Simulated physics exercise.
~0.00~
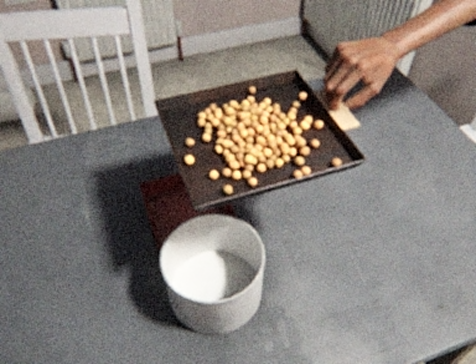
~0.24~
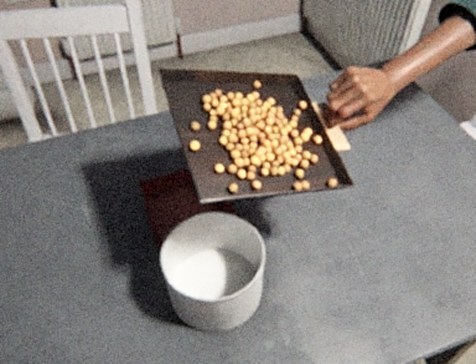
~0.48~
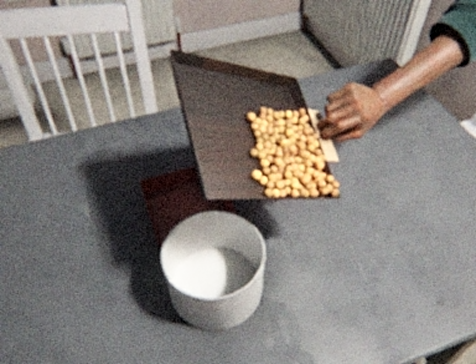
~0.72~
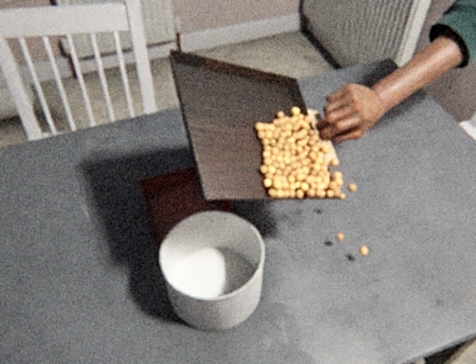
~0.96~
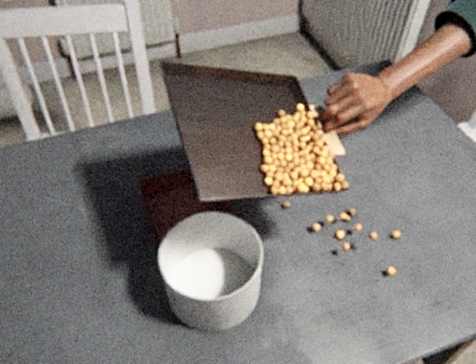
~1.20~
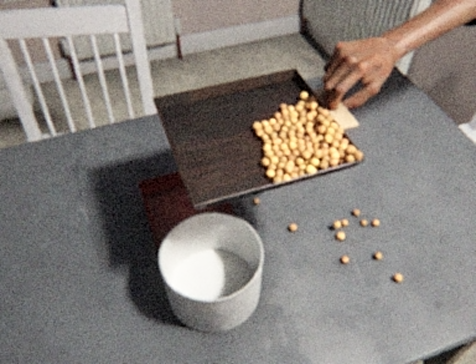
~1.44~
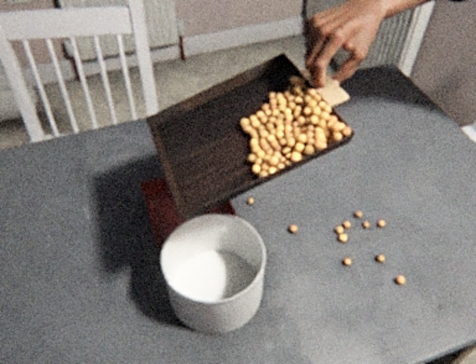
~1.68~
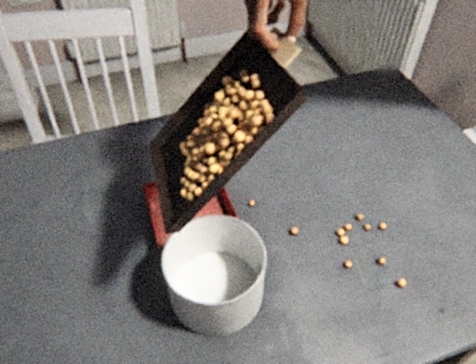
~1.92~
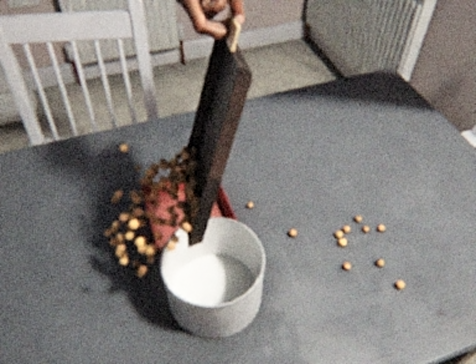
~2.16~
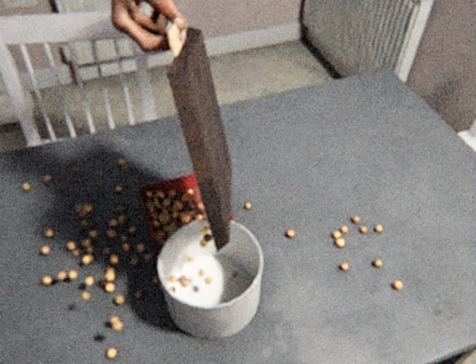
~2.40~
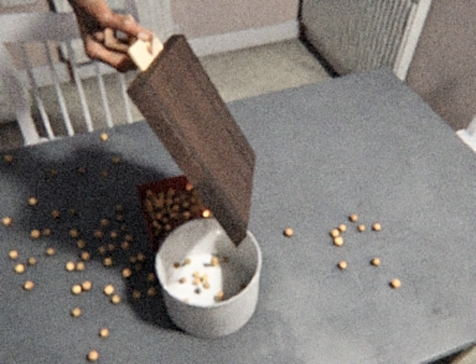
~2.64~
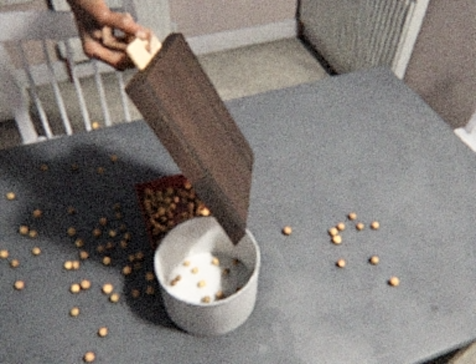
Hand tilting a dark tray of wooden beads, spilling a few rightward, then tipping the rest over table, red tin and white pot.
